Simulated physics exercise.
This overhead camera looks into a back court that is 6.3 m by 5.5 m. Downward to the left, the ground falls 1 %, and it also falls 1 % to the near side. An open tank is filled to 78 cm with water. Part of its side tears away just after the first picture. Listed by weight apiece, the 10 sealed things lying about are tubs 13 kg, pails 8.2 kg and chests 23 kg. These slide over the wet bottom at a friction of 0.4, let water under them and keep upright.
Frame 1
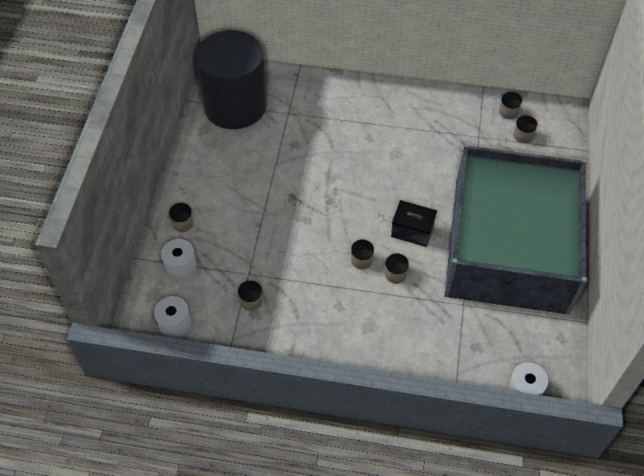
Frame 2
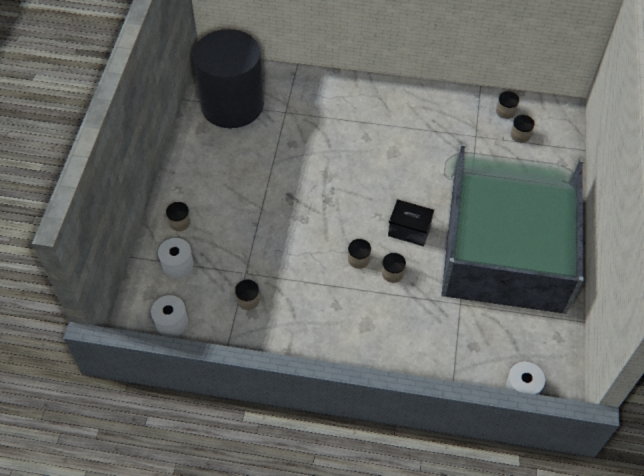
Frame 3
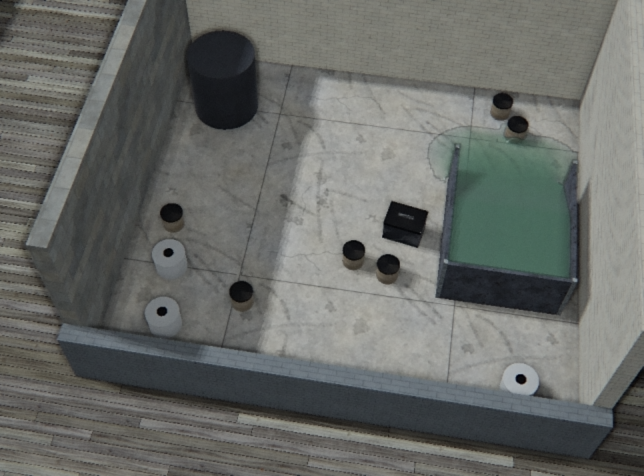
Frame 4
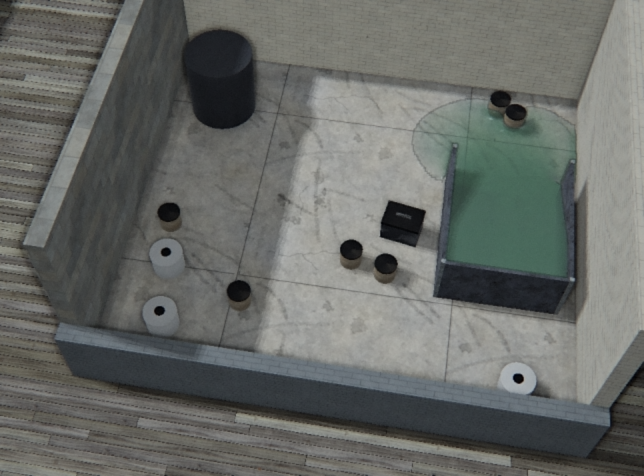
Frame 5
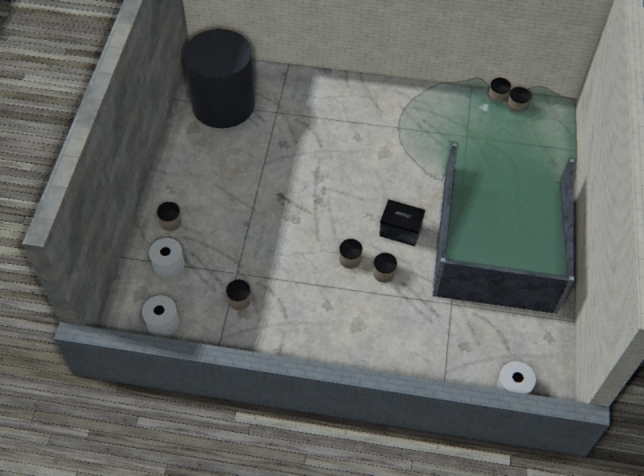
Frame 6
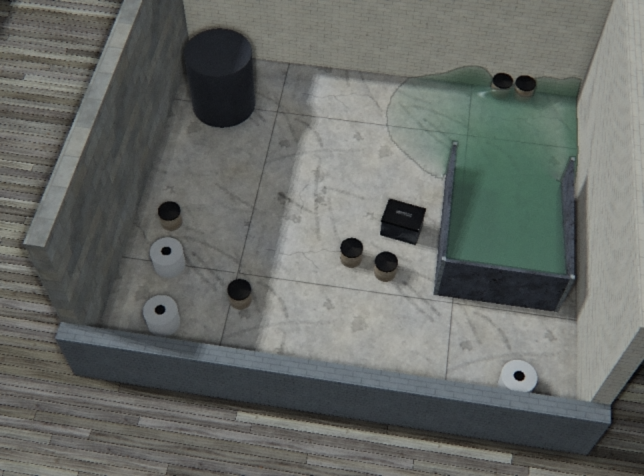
Green water pouring from the open far end of a dark tank, spreading across a walled court and pushing two small pails.
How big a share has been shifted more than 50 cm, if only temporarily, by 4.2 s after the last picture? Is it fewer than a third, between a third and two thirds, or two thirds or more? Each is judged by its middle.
A middling share of them moves that far, a third or more but fewer than two thirds.
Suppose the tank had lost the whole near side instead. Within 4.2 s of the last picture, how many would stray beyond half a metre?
In that case 5 of them.
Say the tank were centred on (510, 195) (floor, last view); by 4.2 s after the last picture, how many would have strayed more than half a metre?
Result: 5 of them.
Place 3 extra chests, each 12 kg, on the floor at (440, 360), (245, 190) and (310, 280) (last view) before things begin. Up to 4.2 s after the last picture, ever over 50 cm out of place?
Well, in turn they are below that, above that and below that.
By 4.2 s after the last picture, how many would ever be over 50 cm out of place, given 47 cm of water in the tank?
2.
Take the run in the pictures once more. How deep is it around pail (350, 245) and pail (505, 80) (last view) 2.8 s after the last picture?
Close to 0 and 13 centimetres.
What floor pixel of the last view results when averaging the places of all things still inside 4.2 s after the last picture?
The centre is close to (308, 284).
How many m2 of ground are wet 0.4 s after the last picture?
My estimate is roughly 9.5 m2.
Then, 0.4 s after the last picture 1 of 10 are over 50 cm from their spots; 2 afloat.
Then, 1.5 s after the last picture 1 of 10 are over 50 cm from their spots; 2 afloat.
Then, 2.8 s after the last picture 1 of 10 are over 50 cm from their spots; 2 afloat.
Then, 4.2 s after the last picture 3 of 10 are over 50 cm from their spots, and 4 have been at some point; 5 afloat.
